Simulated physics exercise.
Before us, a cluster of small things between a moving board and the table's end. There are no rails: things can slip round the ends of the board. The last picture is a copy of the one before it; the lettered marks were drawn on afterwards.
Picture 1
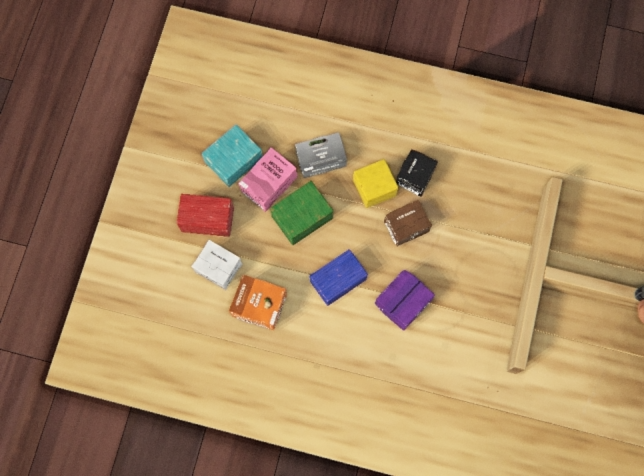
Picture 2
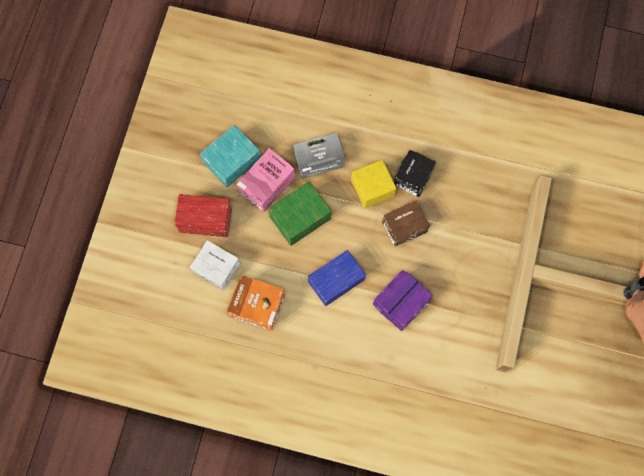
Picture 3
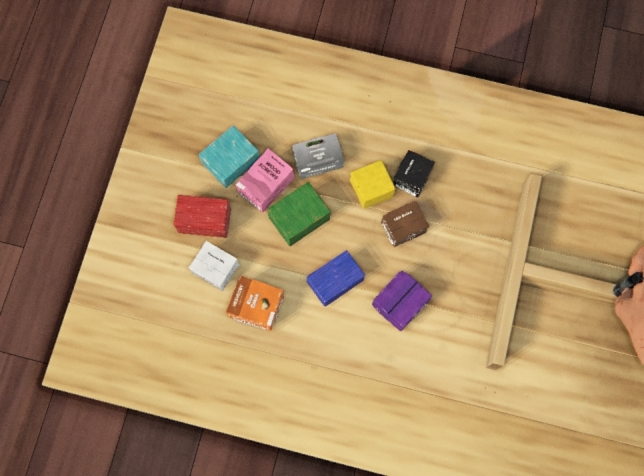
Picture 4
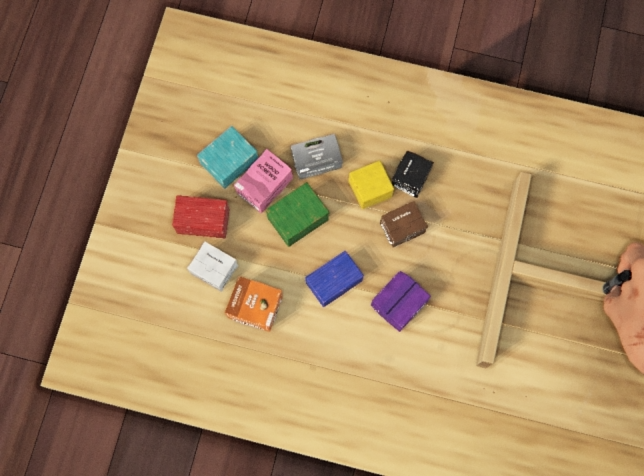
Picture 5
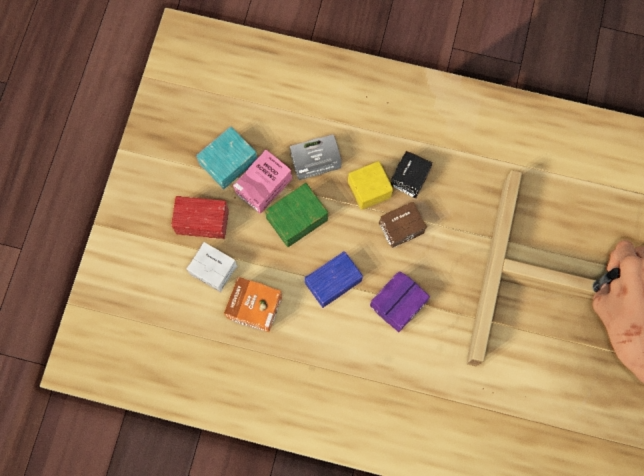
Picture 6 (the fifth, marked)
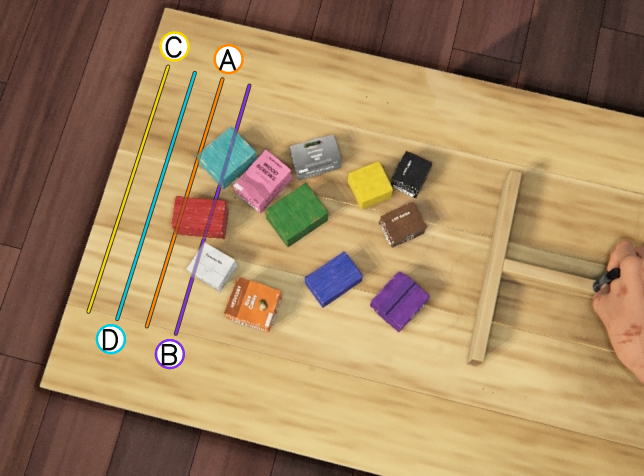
A hand slid a T-shaped wooden pusher slowly left across the tabletop toward a cluster of small colourful boxes and blocks, which stayed where they were, with a gap still between them.
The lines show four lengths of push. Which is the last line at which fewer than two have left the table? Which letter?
B.
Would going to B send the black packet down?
No.
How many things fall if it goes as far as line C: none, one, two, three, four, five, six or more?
By then, six or more.
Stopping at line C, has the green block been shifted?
Yes.
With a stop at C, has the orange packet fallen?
No.
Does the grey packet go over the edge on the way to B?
No.
On the marked copy, A at (186, 198); B at (214, 205); C at (130, 184); D at (158, 191).
Following B. Soon after the start, board (395, 238); black packet (389, 171); purple box (352, 302).
Later, board (292, 213); red block (176, 224); turquoise block (208, 150).
In the end, board (215, 194); red block (104, 224); white box (100, 263); none fallen.
As for the rest, A drops three; C drops nine; D drops five.
